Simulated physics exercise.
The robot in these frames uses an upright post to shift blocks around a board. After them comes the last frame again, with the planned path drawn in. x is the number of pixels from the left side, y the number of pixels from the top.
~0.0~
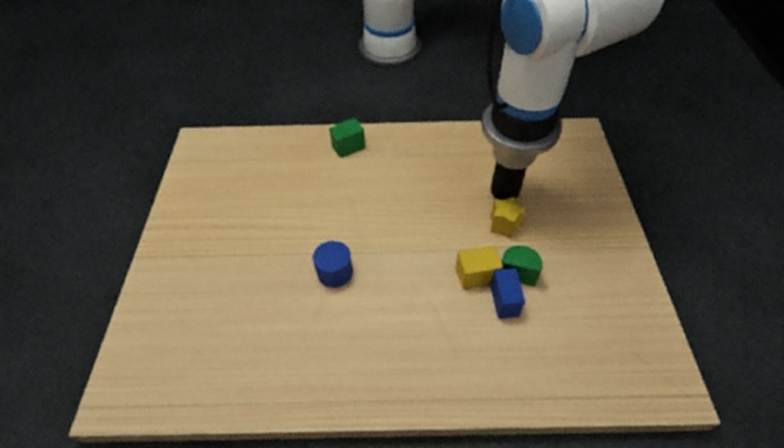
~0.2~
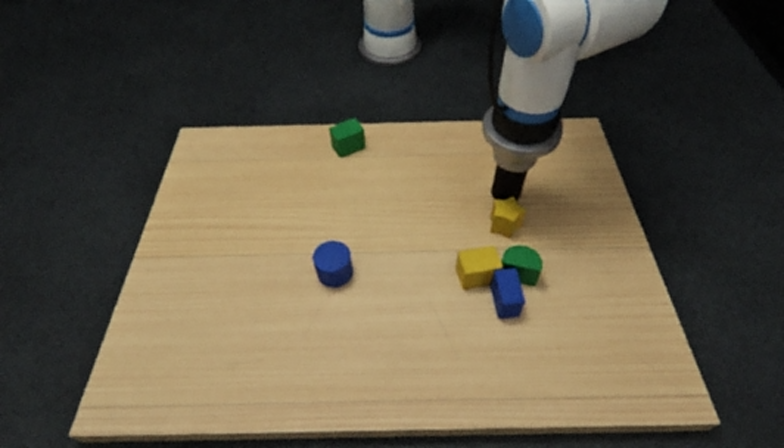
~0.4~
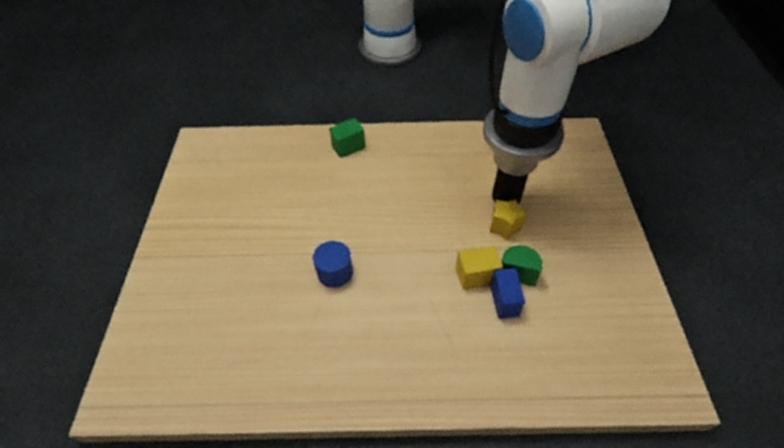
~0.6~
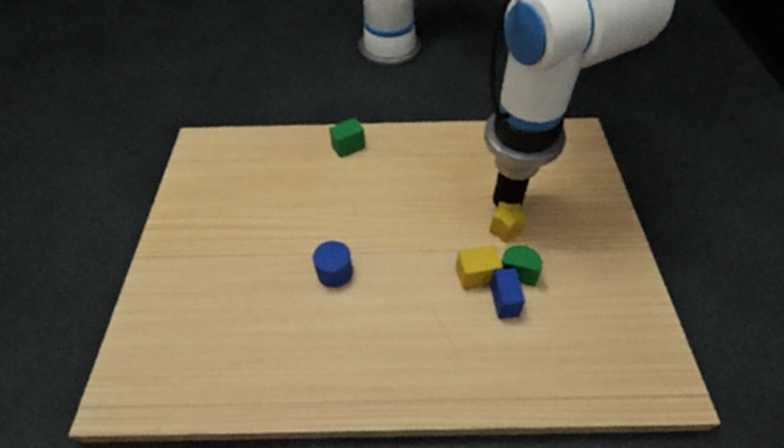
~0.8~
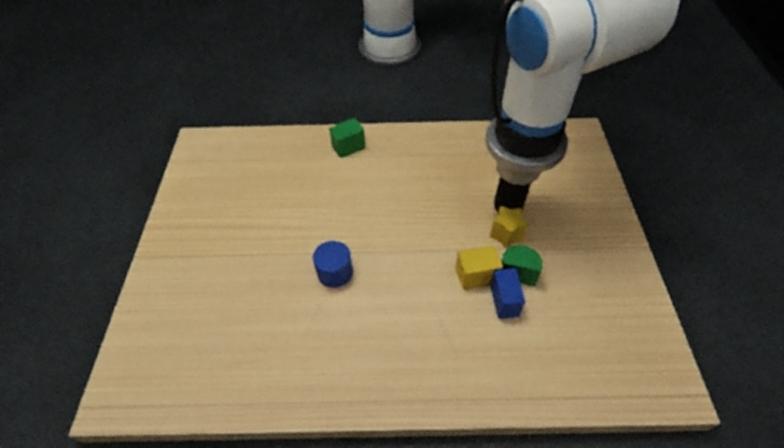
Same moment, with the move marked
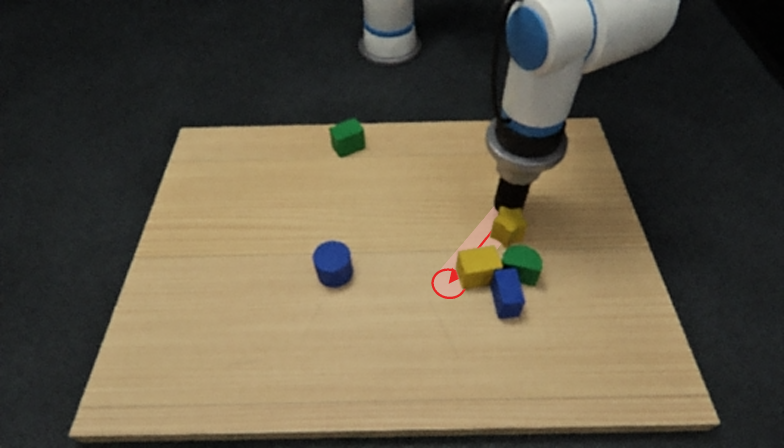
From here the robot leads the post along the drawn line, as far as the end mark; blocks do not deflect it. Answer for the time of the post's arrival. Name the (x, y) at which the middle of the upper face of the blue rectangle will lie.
At roughly (514, 302).
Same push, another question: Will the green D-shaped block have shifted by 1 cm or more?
Yes, it checks out.
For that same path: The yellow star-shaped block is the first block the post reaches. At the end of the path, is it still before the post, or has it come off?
The post loses it on the way.
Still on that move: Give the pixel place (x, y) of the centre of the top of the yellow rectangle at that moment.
Just about (472, 293).
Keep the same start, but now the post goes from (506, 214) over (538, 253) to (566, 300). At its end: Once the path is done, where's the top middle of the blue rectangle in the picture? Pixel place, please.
It comes to (499, 303).
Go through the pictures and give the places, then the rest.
The first picture shows tip of the post (505, 192), middles of tops, yellow rectangle (480, 259), blue rectangle (510, 286), yellow star-shaped block (509, 208), green D-shaped block (523, 257).
The second picture shows post (505, 194), nothing pushed.
The third picture shows post (506, 197), yellow star-shaped block (509, 210).
The fourth picture shows post (507, 201), yellow star-shaped block (510, 213).
The fifth picture shows post (508, 206), yellow rectangle (480, 259), blue rectangle (510, 286), yellow star-shaped block (511, 218), green D-shaped block (523, 257).
The line goes in a line from (506, 214) to (449, 283).
On the path given first. One third of the way, post (490, 228); yellow rectangle (479, 263); blue rectangle (511, 291); yellow star-shaped block (502, 241), turned 20° anticlockwise; green D-shaped block (525, 262), turned 20° anticlockwise.
Two thirds of the way, post (471, 252); yellow rectangle (475, 279), turned 50° clockwise; blue rectangle (514, 302); yellow star-shaped block (496, 259), turned 55° anticlockwise; green D-shaped block (530, 267), turned 40° anticlockwise.
At the end, post (450, 277); yellow rectangle (472, 293); blue rectangle (514, 302); yellow star-shaped block (494, 262), turned 70° anticlockwise; green D-shaped block (530, 267), turned 40° anticlockwise.
